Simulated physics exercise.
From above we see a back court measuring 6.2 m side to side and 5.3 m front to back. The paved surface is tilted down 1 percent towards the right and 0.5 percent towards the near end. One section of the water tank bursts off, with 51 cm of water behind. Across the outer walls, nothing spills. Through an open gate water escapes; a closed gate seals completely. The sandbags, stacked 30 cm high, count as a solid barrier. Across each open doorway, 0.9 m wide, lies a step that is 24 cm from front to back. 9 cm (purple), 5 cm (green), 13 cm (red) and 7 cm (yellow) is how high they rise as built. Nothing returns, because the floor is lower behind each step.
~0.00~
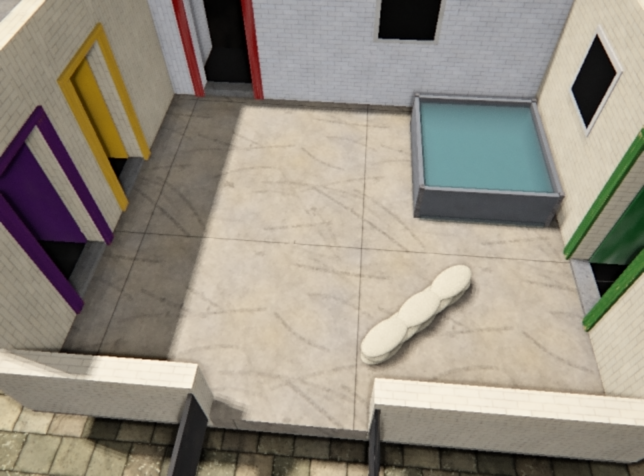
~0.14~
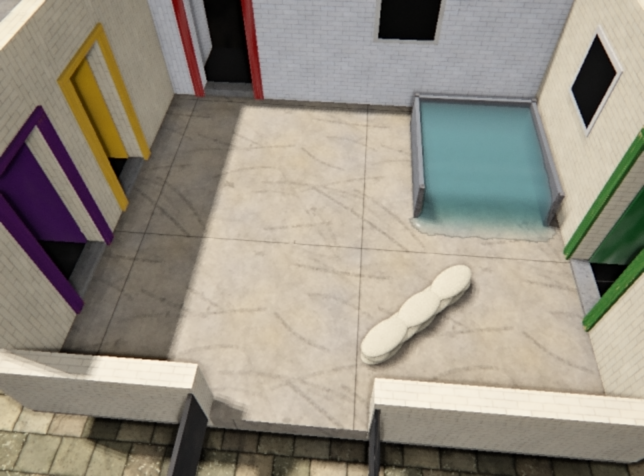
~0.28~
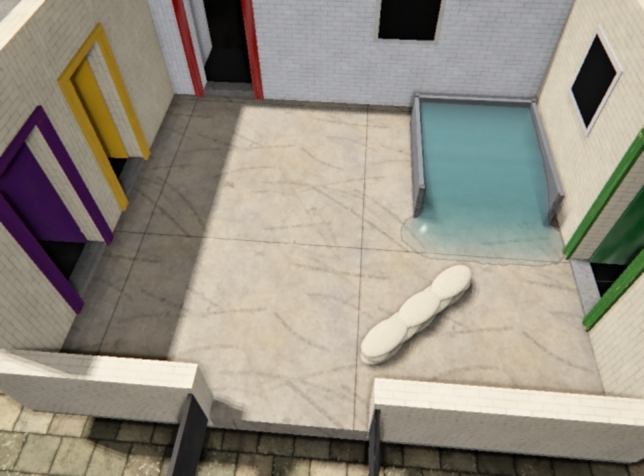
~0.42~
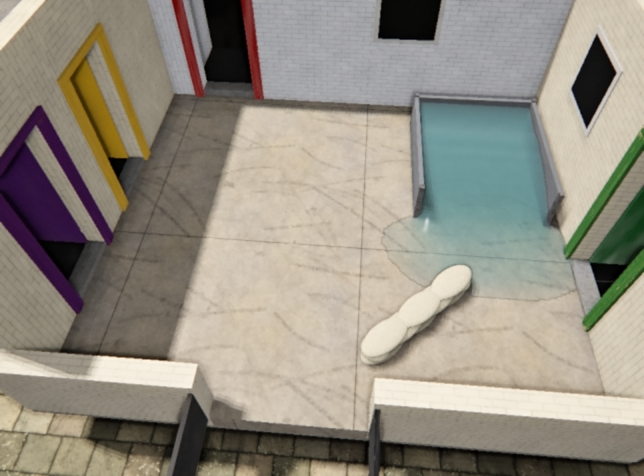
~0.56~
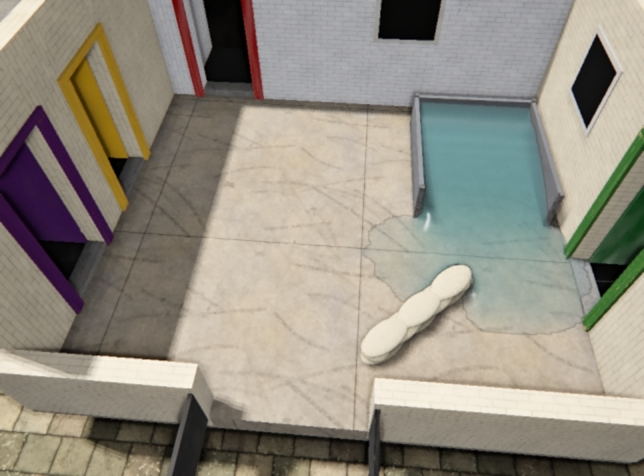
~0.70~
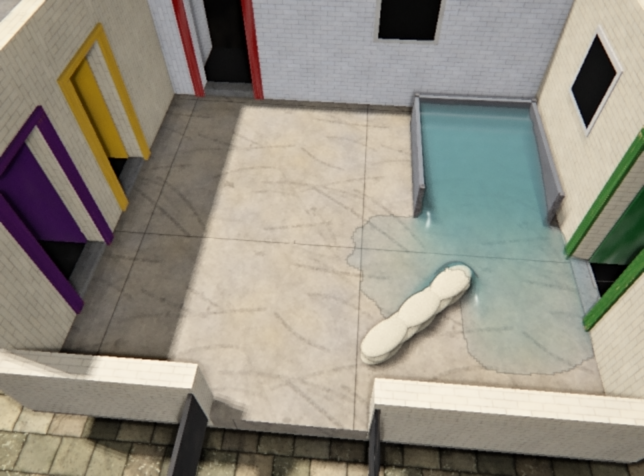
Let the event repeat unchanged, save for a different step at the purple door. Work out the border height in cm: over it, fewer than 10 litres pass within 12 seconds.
Border at about 7 cm.
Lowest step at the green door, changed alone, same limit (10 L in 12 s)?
Green door, minimum about 16 cm.
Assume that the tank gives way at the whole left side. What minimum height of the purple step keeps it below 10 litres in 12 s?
I'd say close to 9.0 cm.
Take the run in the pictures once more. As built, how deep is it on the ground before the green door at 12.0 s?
Some 6.0 centimetres.
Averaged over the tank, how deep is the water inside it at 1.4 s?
Some 28 cm.
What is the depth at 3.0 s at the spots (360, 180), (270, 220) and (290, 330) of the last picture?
Roughly 0, 0 and 5 cm, in turn.
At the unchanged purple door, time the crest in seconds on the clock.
The depth peaks at about 5.0 seconds.
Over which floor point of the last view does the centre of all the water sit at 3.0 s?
I'd say around (455, 285).
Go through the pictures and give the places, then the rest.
The water tank at (481, 145) is whole and still, 51 cm deep; the purple door at (62, 224) is dry, in the first frame.
The gap is at (483, 209), the front 0.2 m out at (422, 227); the back of the water tank holds 51 cm, in the second frame.
The front is at (428, 252), 0.6 m from the gap at (483, 212); 1.2 m2 of floor is wet, 51 cm left at the back, in the third frame.
The front is at (473, 289), 1.2 m from the gap at (482, 212); 2.4 m2 of floor is wet, 51 cm left at the back, in the fourth frame.
The gap is at (482, 213), the front 1.7 m out at (482, 323); the back of the water tank holds 50 cm, in the fifth frame.
Water pours out at (482, 213) and has run 2.1 m, to (486, 360); about 7 cm deep outside, 44 cm at the back; the purple door at (62, 224), 5.3 m from the gap, is still 3.7 m from the nearest water, in the sixth frame.
After 1.4 s water covers 25 % of the floor, deepest (42 cm) near (592, 427); it has not reached the purple door.
After 3.0 s water covers 45 % of the floor, deepest (30 cm) near (609, 429); it has not reached the purple door.
After 12.0 s water covers 95 % of the floor, deepest (8 cm) near (496, 257); 2 cm at the purple door, 3 litres in over its 9 cm step.
At the purple door as built, the water arrived by 3.8 s and peaked near 10 cm at 4.8 s.
With a step of 5.5 cm, 18 litres would have come in within the 12 s; with 7.5 cm, 7 litres. So under 10 litres takes about 7 cm.
